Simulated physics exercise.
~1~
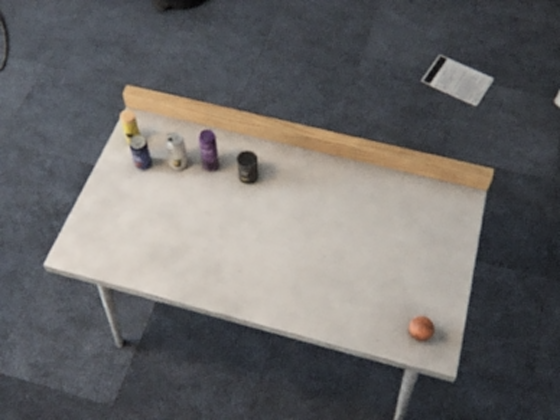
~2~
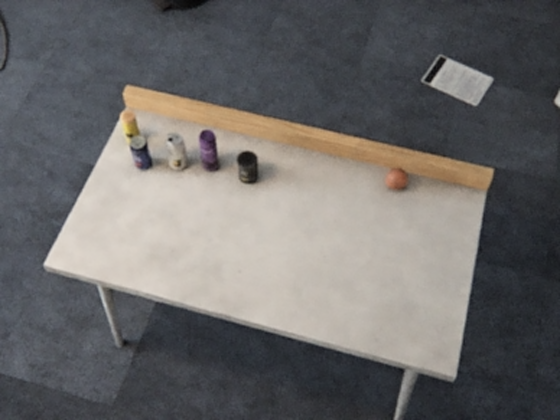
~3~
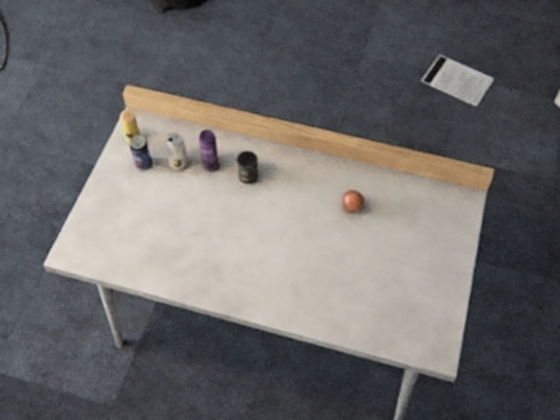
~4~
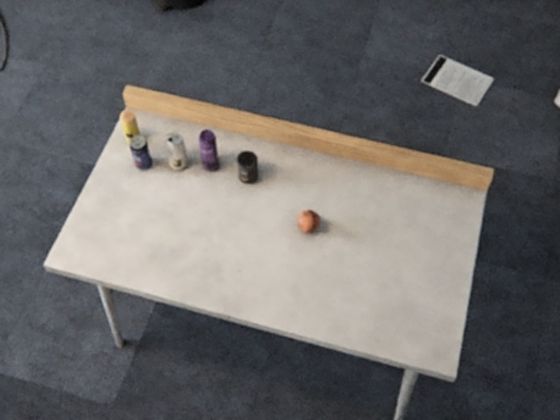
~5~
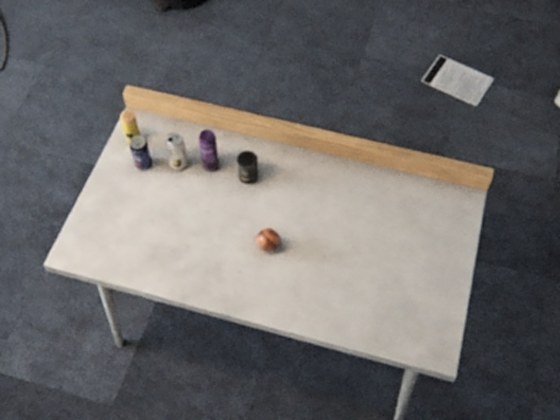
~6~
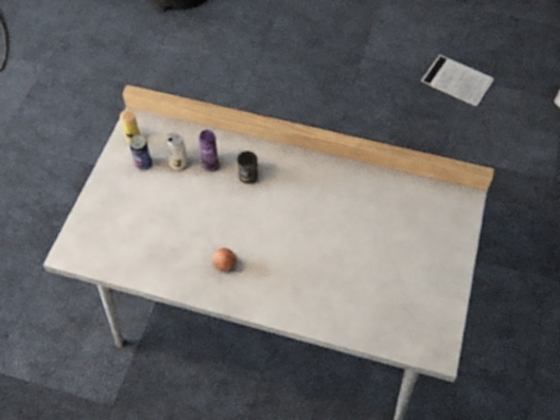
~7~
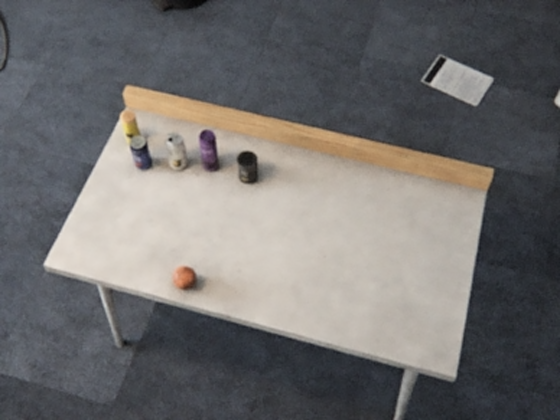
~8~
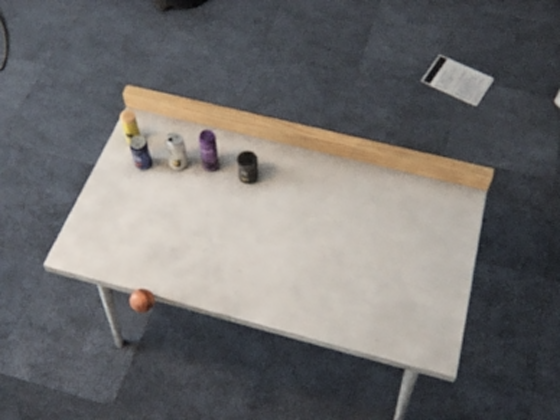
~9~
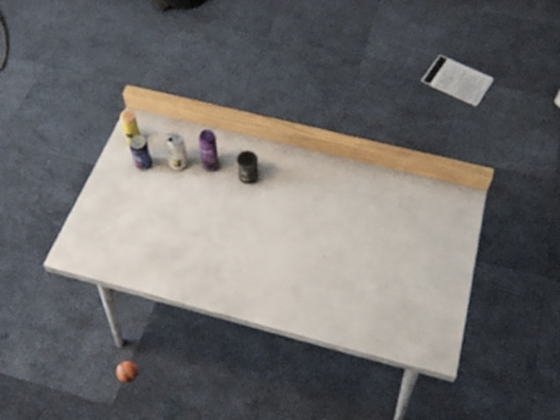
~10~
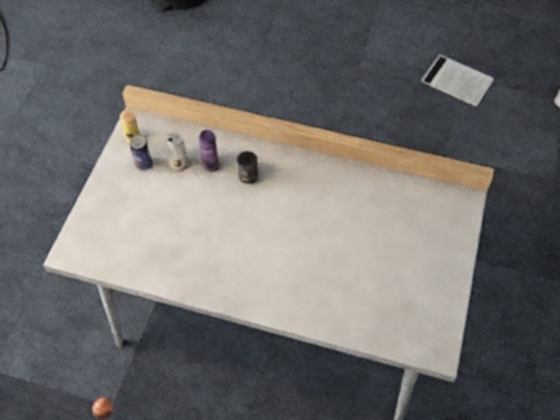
An orange ball travelled up the table to the wooden rail along the far edge, then rolled back down to the left, dropped off the near edge and moved away across the floor, while the five small cans and containers stayed put.
